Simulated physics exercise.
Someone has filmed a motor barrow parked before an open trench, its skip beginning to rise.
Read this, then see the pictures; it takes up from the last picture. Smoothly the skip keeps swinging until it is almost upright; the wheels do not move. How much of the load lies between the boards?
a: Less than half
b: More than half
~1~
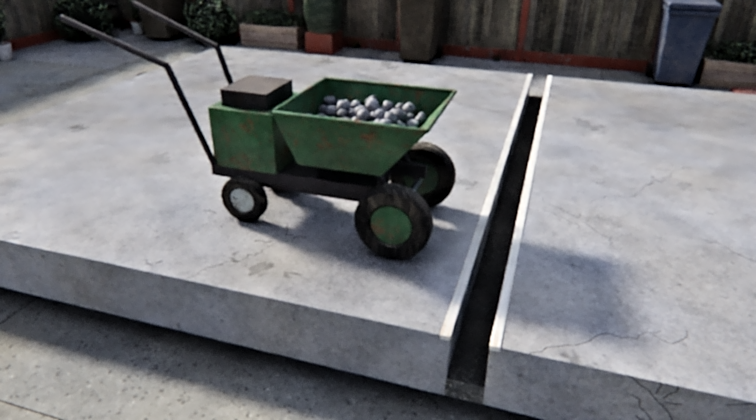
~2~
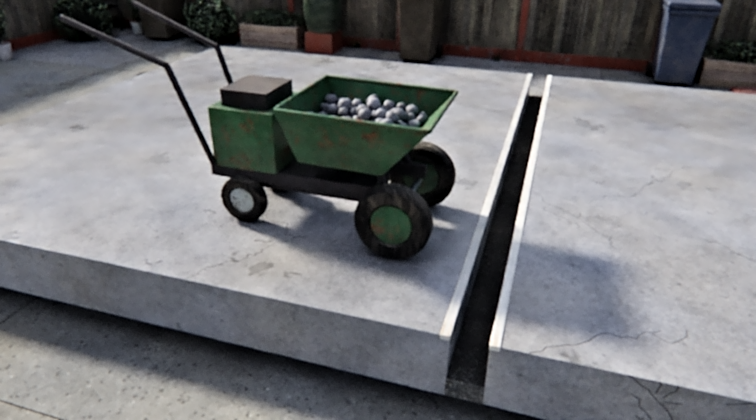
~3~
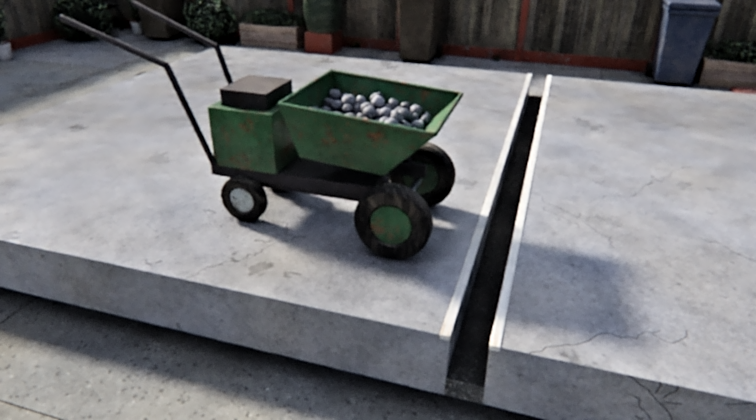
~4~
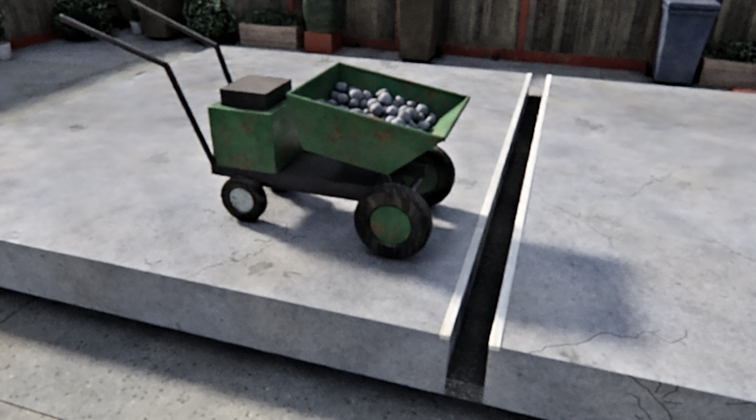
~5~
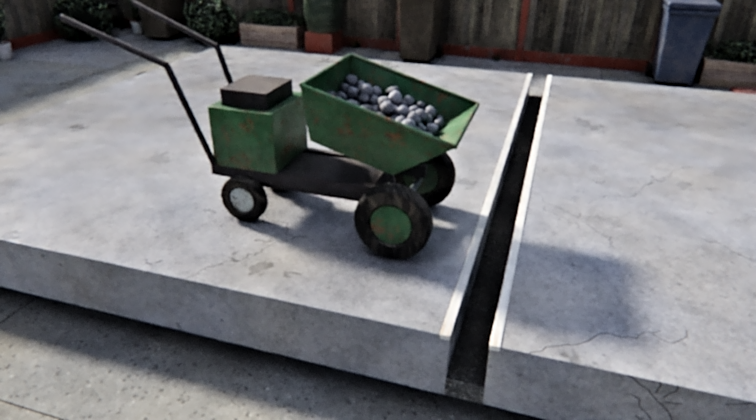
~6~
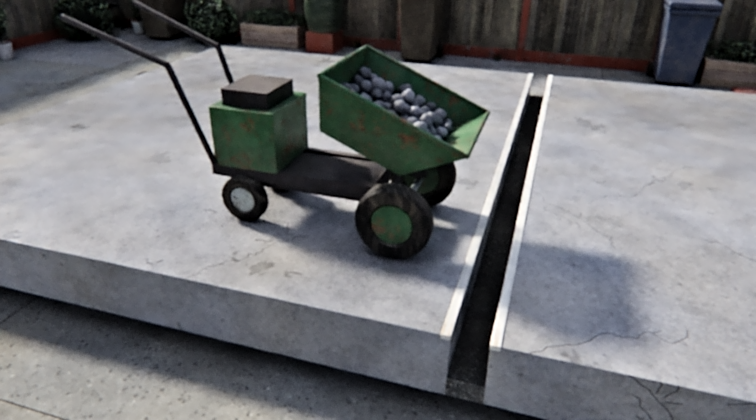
a.
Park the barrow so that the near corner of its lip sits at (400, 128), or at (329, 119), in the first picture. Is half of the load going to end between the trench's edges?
First attempt: Beyond half; second attempt: Short of half.
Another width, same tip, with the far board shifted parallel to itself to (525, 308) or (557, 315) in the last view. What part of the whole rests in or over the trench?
Result, try 1: 50 in a hundred; try 2: 90 in a hundred.
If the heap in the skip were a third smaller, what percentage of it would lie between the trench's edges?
Roughly 10 percent of the load.
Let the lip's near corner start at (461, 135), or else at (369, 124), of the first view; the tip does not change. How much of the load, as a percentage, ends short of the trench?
First position: Some 0 percent; second position: Some 20 percent.
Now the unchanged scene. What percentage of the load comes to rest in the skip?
Around 10 per cent.
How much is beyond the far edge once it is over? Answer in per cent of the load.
Share of load: Near 80 %.
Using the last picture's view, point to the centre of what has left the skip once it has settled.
Near (550, 247).
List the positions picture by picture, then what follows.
In the first picture, lip of the skip at (427, 131), level; top of the load at (364, 115), round cobbles; first edge of the trench at (458, 296); far edge at (504, 304), the trench under half as wide as the skip, and about as deep as wide.
In the second picture, lip of the skip at (429, 132), tipped barely; top of the load at (362, 111).
In the third picture, lip of the skip at (435, 135), tipped barely; top of the load at (348, 109).
In the fourth picture, lip of the skip at (443, 139), tipped a little; top of the load at (354, 104).
In the fifth picture, lip of the skip at (455, 147), tipped clearly; top of the load at (353, 106).
In the sixth picture, lip of the skip at (467, 157), tipped clearly; top of the load at (365, 100); first edge of the trench at (459, 295); far edge at (504, 304).
Soon, skip tipped steeply; all in the skip.
A while on, skip tipped right over; about two thirds in the skip; a stray few in or heaped over the trench; about a third beyond it; a stray few falling.
Towards the end, skip tipped right over; a small part in the skip; a small part in or heaped over the trench; most beyond it.
Finally, skip tipped right over; a small part in the skip; a small part in or heaped over the trench; most beyond it.
